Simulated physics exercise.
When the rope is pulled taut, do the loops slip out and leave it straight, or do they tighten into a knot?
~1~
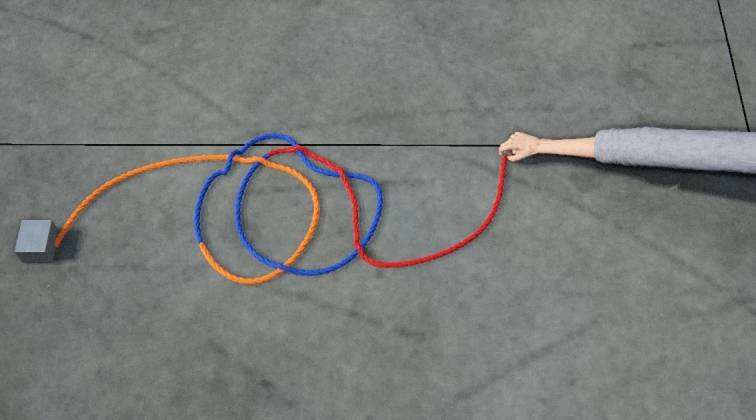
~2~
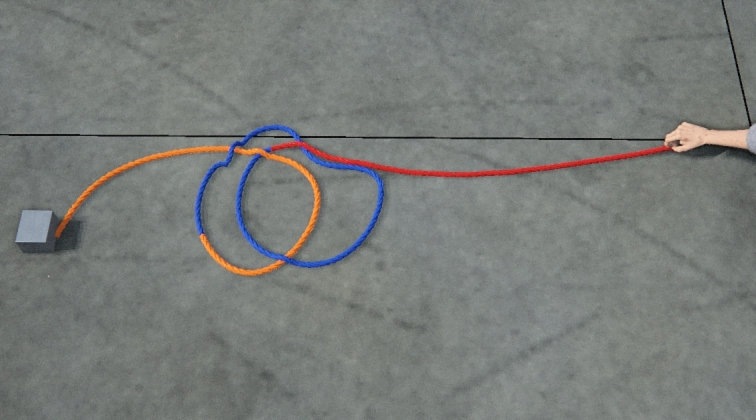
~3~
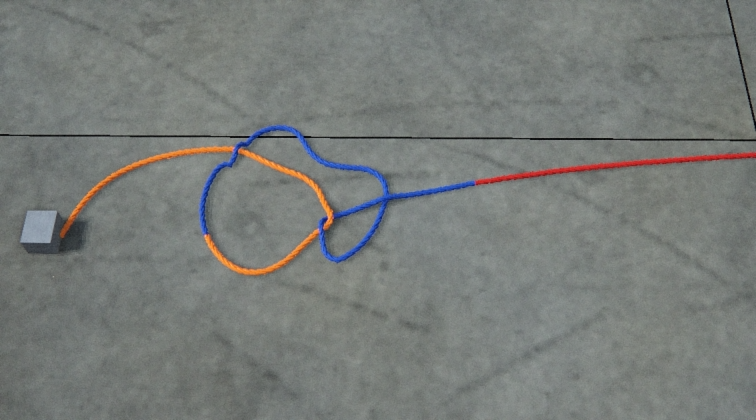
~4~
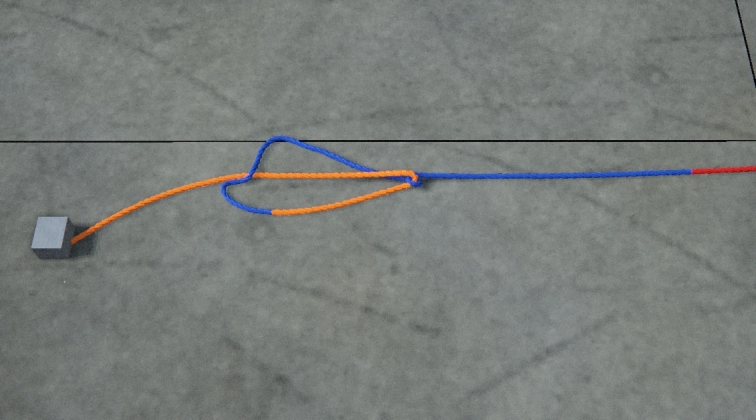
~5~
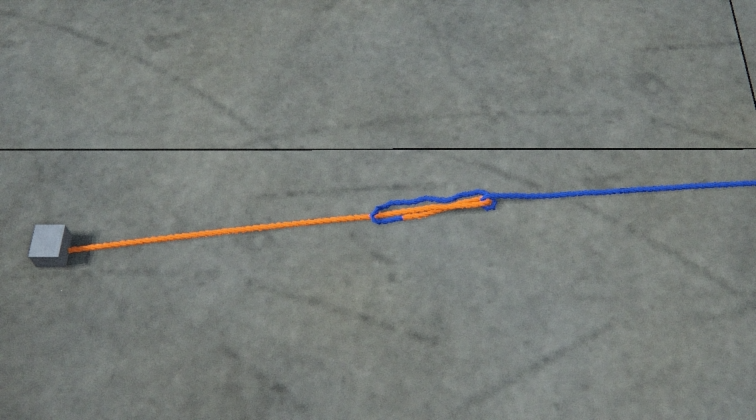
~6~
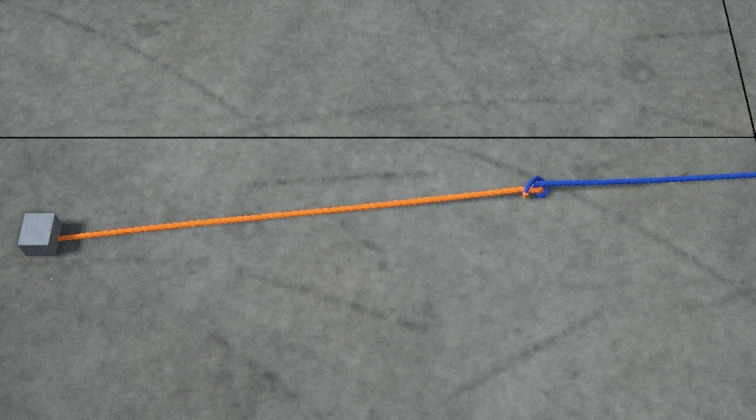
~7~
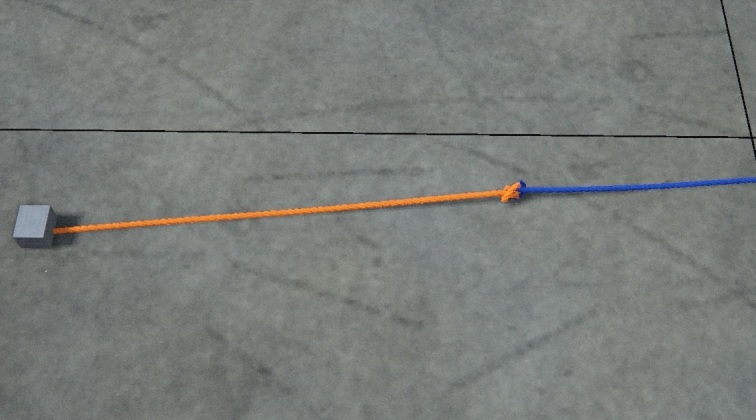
They tighten into a knot. A small, tight lump stays in the taut rope where the orange part meets the blue.
At the start, a rope coloured orange, blue and red lies in loose, overlapping loops on a grey concrete floor, its orange end fixed to a small grey block on the left while a hand holds the red end. The hand moves off to the right and out of view, drawing the red part nearly straight. Blue rope follows it out, and the loops shrink and stretch into a long, narrow tangle. The tangle slides right as the orange part straightens, then cinches into a small lump. At the end, the rope is taut, with a tight knot where orange meets blue.
